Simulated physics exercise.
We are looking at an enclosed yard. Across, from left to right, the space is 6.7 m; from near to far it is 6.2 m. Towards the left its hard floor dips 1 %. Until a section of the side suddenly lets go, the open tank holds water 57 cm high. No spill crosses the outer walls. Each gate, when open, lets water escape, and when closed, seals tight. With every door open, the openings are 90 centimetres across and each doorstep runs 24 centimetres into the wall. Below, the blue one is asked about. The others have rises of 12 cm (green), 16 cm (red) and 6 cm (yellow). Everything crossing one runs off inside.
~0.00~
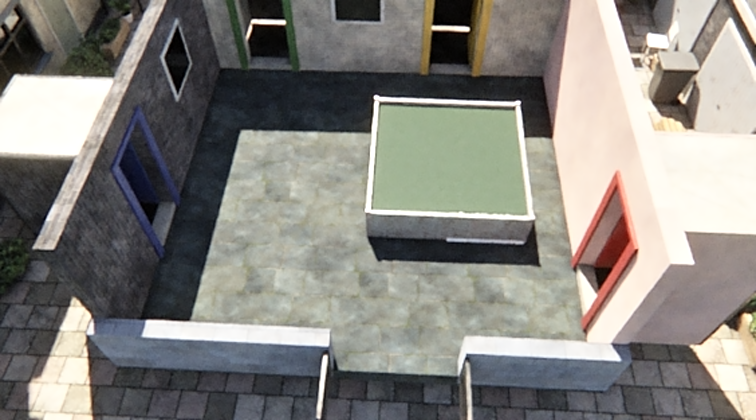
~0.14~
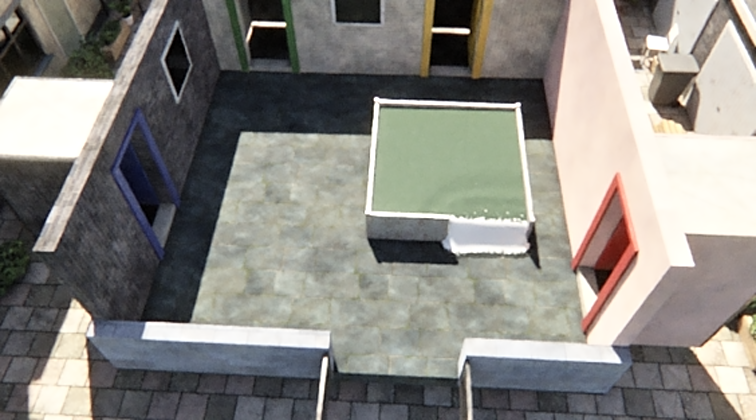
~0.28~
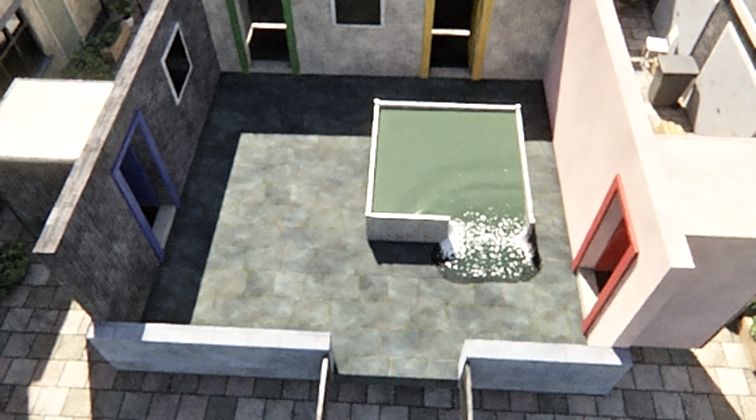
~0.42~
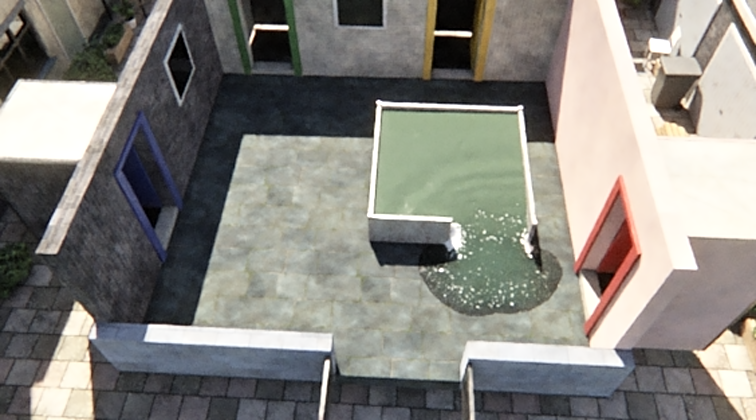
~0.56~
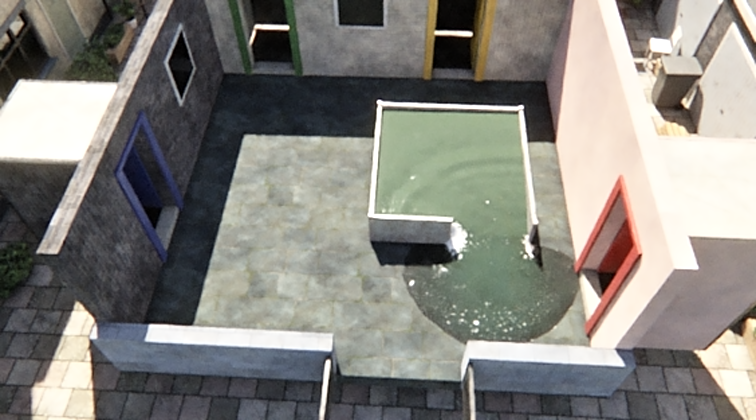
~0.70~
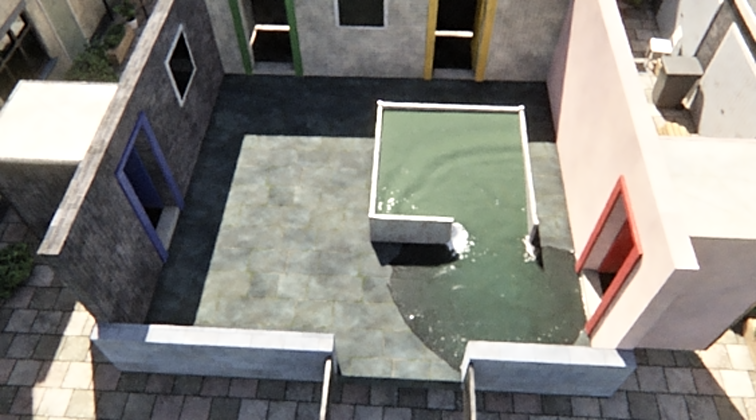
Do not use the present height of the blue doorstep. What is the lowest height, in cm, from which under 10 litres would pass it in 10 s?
6.5 cm.
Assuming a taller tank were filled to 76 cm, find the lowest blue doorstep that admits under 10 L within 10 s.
Step height: Approx. 8.5 cm.
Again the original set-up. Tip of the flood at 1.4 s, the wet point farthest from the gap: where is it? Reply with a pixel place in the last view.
Around (355, 359).
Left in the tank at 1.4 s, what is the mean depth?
About 45 centimetres.
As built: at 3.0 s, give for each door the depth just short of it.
In cm - blue: 0, green: 0, red: 29, yellow: 0.
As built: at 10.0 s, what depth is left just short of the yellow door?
About 5.0 centimetres.
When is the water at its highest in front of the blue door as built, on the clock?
The depth peaks at about 6.0 seconds.
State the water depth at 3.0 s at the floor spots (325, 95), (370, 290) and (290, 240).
About 0, 0 and 0 cm respectively.
After 1.4 s water covers 15 % of the floor, deepest (46 cm) near (582, 370); it has not reached the blue door.
After 3.0 s water covers 20 % of the floor, deepest (33 cm) near (505, 367); it has not reached the blue door.
After 10.0 s water covers 90 % of the floor, deepest (13 cm) near (531, 368); 8 cm at the blue door, 0 litres in over its 14 cm doorstep.
At the blue door as built, the water arrived by 4.8 s and peaked near 9 cm at 6.2 s.
Run again over the same 10 s with other heights there, 17 litres in over 5.5 cm, 4 litres over 7.5 cm. The limit of 10 litres is kept from about 6.5 cm up.
